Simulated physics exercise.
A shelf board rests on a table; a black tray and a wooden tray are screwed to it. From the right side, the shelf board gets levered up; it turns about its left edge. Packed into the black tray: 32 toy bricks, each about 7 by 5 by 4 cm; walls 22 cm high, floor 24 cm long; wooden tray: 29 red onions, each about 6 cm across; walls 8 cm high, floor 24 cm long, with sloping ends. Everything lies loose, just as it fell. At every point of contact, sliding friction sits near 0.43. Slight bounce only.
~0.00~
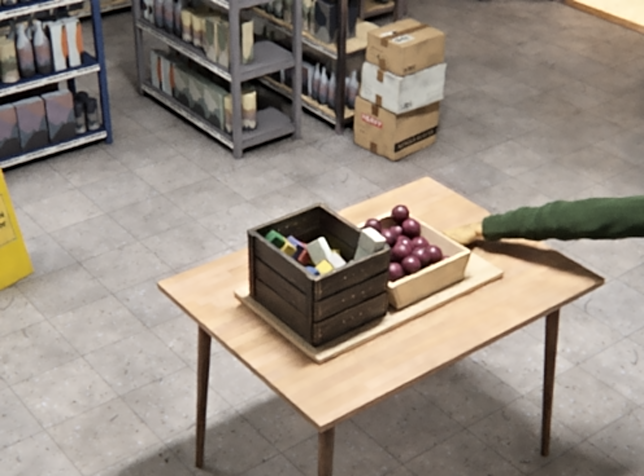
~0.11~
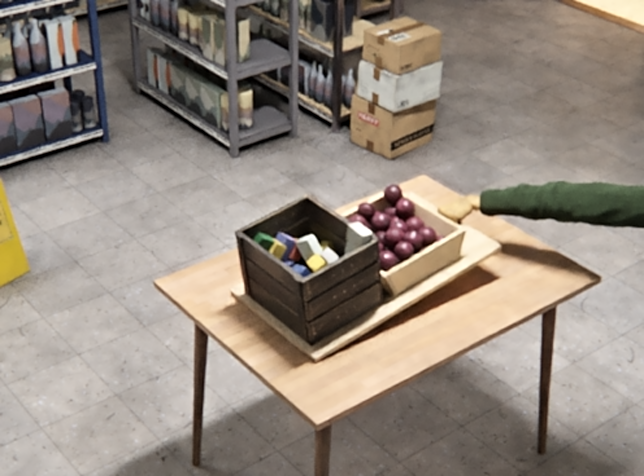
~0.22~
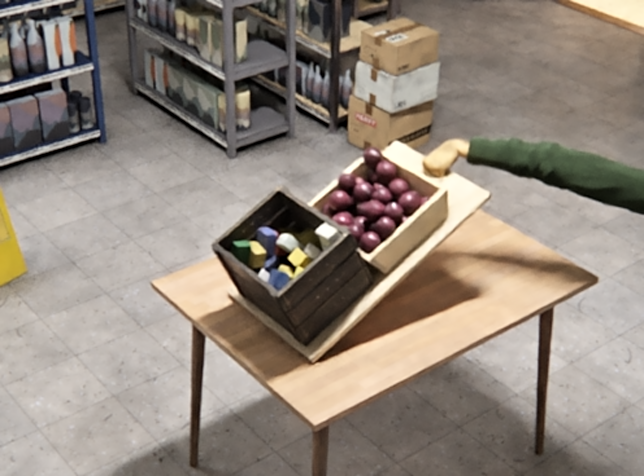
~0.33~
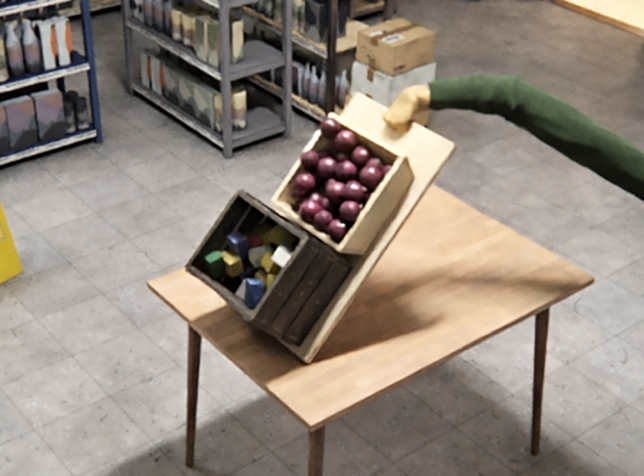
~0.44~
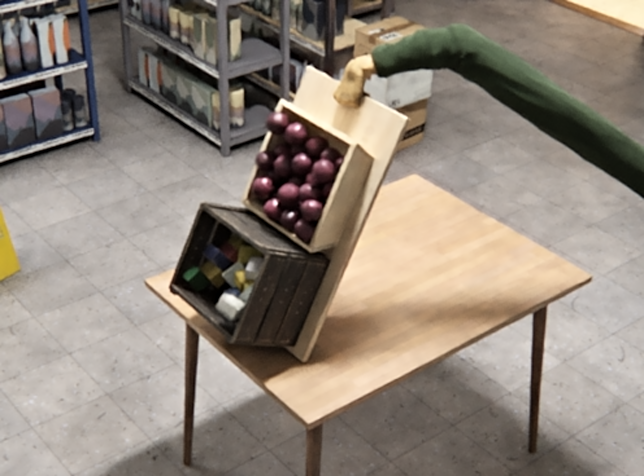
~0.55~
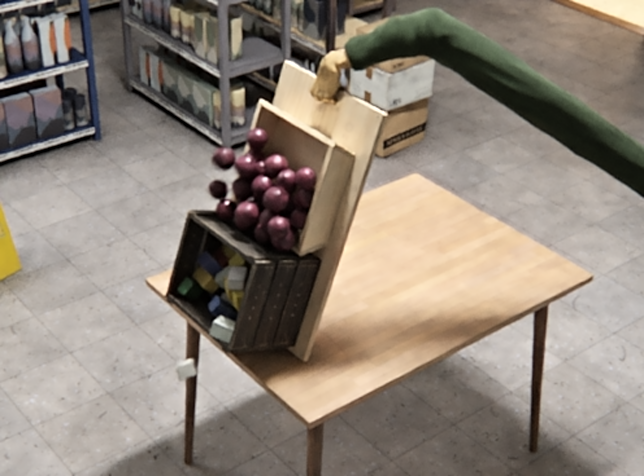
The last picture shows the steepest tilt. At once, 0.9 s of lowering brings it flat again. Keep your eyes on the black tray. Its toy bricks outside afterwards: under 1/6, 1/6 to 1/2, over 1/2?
My guess is it will lose less than one sixth of its load.
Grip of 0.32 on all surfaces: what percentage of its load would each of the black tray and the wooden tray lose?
Black tray 10, wooden tray 60 per cent.
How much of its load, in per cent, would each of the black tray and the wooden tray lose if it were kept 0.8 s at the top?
With that change, black tray sheds 20 percent and wooden tray sheds 60 percent.
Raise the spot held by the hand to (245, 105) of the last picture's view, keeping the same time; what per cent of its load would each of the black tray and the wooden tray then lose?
Black tray 50 %, wooden tray 100 %.
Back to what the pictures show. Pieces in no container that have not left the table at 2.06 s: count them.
About 0.
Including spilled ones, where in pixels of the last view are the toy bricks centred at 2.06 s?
I'd put it close to (294, 291).
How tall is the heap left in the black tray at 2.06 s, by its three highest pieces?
I'd say near 19 cm.
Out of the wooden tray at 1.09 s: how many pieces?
At that moment the wooden tray count out stands near 18.
After 0.79 s, tilt 58°; 1 of 32 out of the black tray and 16 of 29 out of the wooden tray.
After 1.09 s, tilt 25°; 2 of 32 out of the black tray and 18 of 29 out of the wooden tray.
After 1.51 s, tilt 0°; 2 of 32 out of the black tray and 18 of 29 out of the wooden tray.
Outcome (at 2.06 s), 2 of 32 out of the black tray and 18 of 29 out of the wooden tray. Asked share, 2 of 32, 6 per cent.
